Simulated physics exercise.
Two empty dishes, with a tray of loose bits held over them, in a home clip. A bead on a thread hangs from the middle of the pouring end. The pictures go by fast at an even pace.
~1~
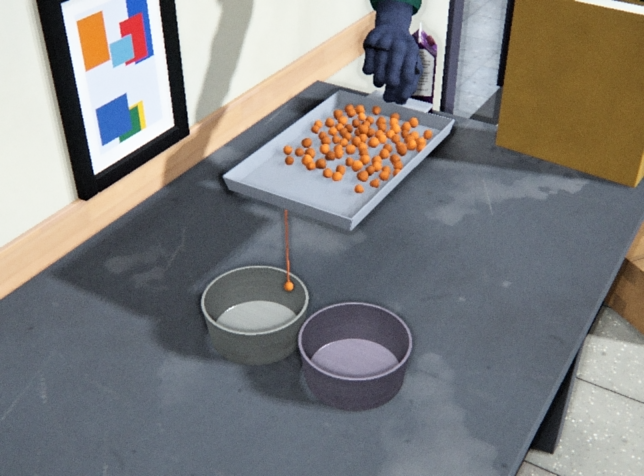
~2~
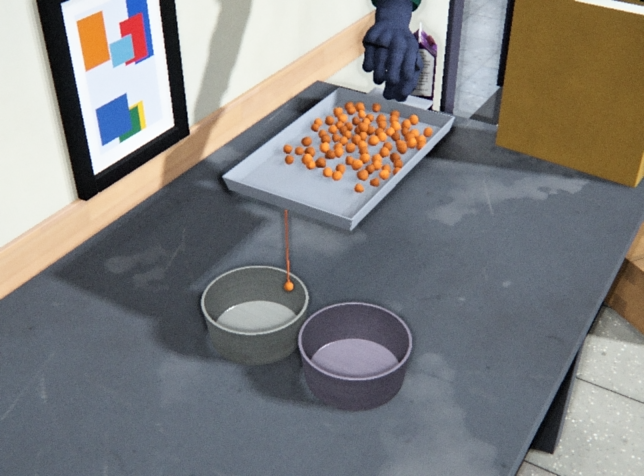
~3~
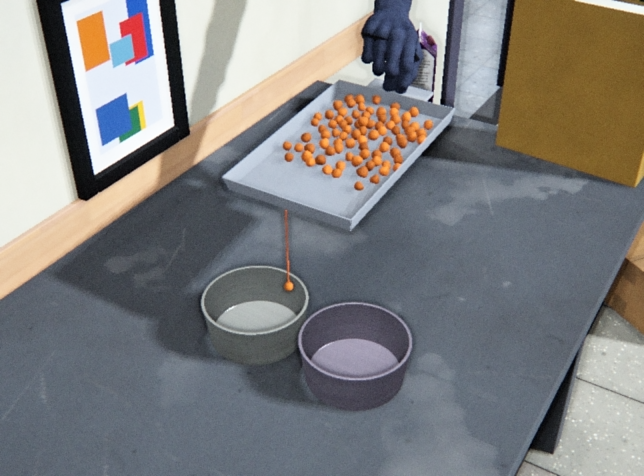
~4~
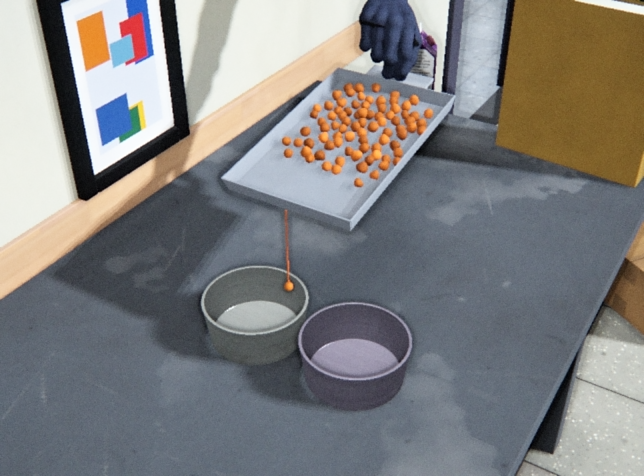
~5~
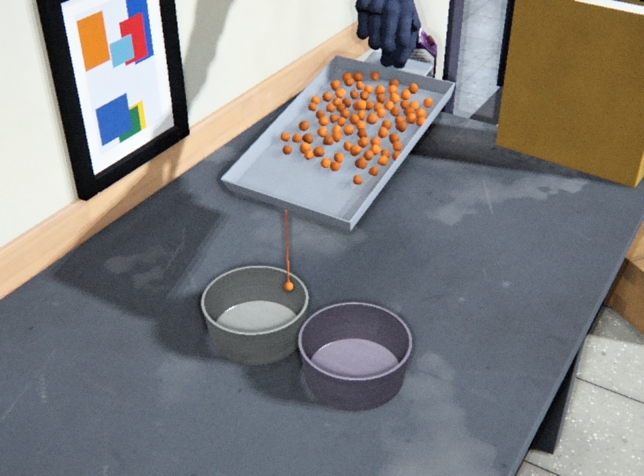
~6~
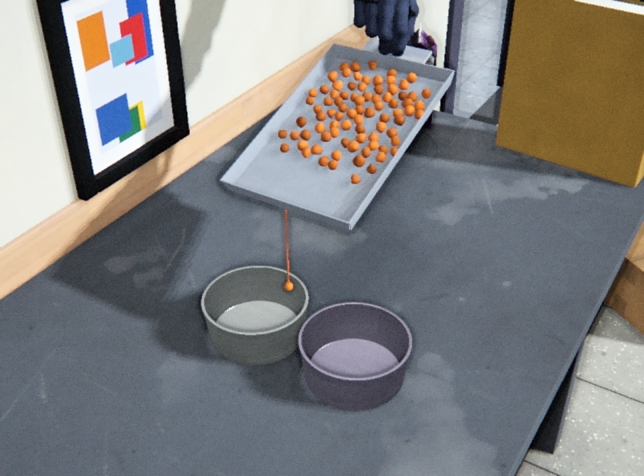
On a dark worktop, a gloved hand raising the far end of a tray of small orange balls above two empty dishes.
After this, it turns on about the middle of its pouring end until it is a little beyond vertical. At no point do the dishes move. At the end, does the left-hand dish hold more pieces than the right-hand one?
Yes.
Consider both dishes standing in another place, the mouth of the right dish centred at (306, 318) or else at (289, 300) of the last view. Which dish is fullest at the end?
Try 1 - the dish at right, try 2 - the dish at right.
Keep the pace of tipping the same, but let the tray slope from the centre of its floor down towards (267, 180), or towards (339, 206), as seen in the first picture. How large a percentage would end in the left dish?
Lab note: Case 1 near 70 %, case 2 near 0 %.
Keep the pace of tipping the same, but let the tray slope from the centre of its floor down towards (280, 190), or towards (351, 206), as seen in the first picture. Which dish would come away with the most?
One: The left one. Two: The right-hand dish.
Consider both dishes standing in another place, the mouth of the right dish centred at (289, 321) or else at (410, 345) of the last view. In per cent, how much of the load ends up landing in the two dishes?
80 %, 30 %.
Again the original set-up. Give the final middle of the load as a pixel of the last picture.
Close to (265, 338).
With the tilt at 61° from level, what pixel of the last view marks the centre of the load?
The load's middle is around (284, 191).
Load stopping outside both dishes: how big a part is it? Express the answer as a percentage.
Close to 20 %, give or take.
Just after the last frame, tray tipped steeply; the larger part on the tray; just a few in the left dish; just a few outside both; about a tenth in the air.
A moment on, tray tipped right over; roughly half on the tray; about a tenth in the right dish; about a tenth in the left dish; about a tenth outside both; roughly a quarter in the air.
Further on, tray tipped past a quarter turn; about a tenth in the right dish; roughly two thirds in the left dish; roughly a quarter outside both.
When it is over, tray tipped past a quarter turn; about a tenth in the right dish; roughly two thirds in the left dish; roughly a quarter outside both.
